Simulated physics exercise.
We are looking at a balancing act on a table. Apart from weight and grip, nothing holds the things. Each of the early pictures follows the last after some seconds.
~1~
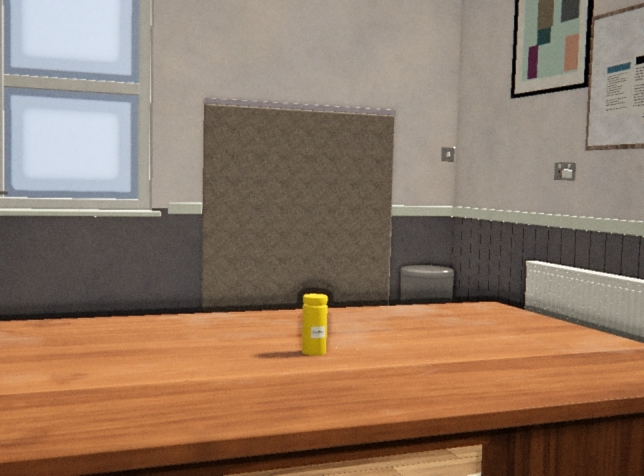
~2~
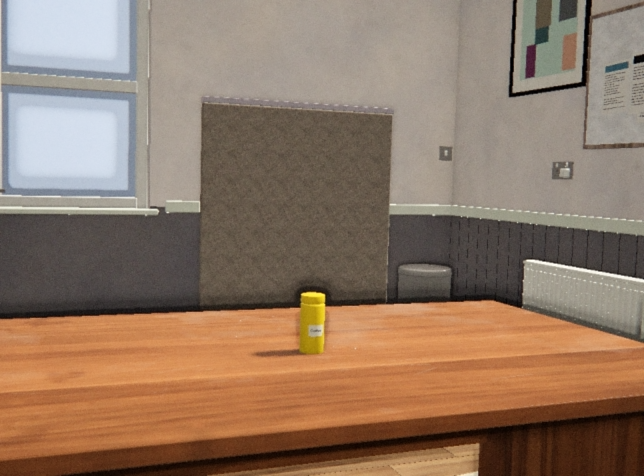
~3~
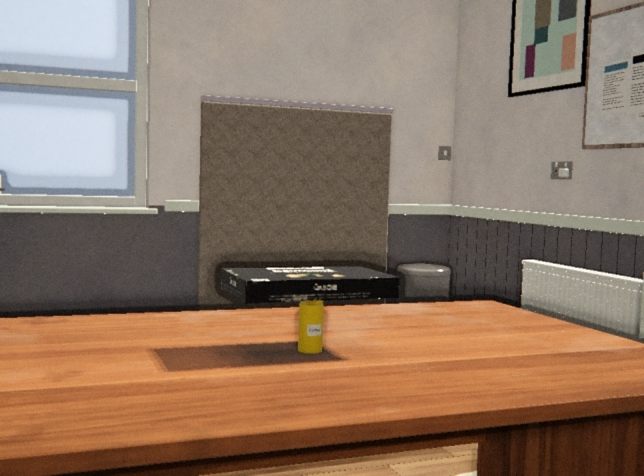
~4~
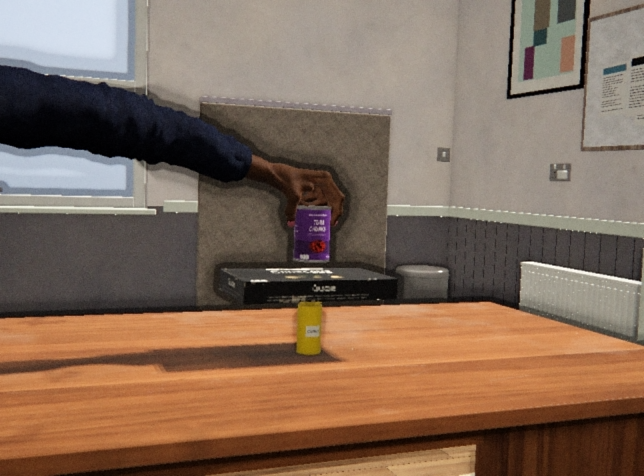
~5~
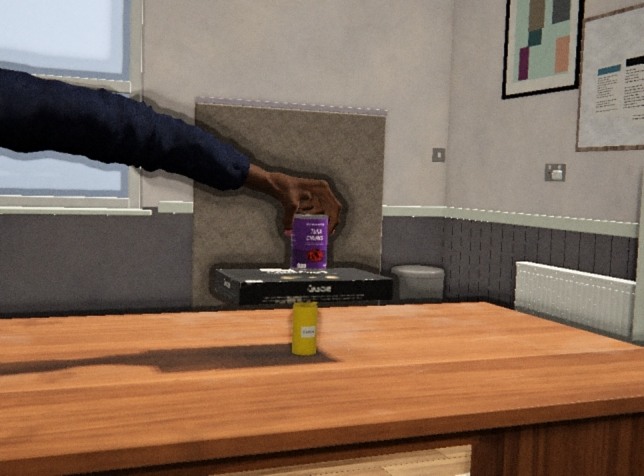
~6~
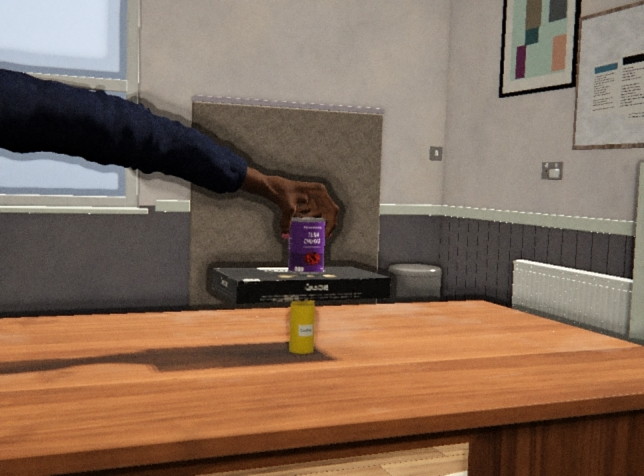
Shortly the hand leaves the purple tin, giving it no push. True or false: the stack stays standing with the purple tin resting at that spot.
True.
Then, 0.30 s later than the last frame, all is still.
Then, 0.70 s later than the last frame, purple tin resting near (307, 246).
When it is over, all 3 as before. End places, in pixels of the last picture, purple tin near (307, 246). The stack holds.
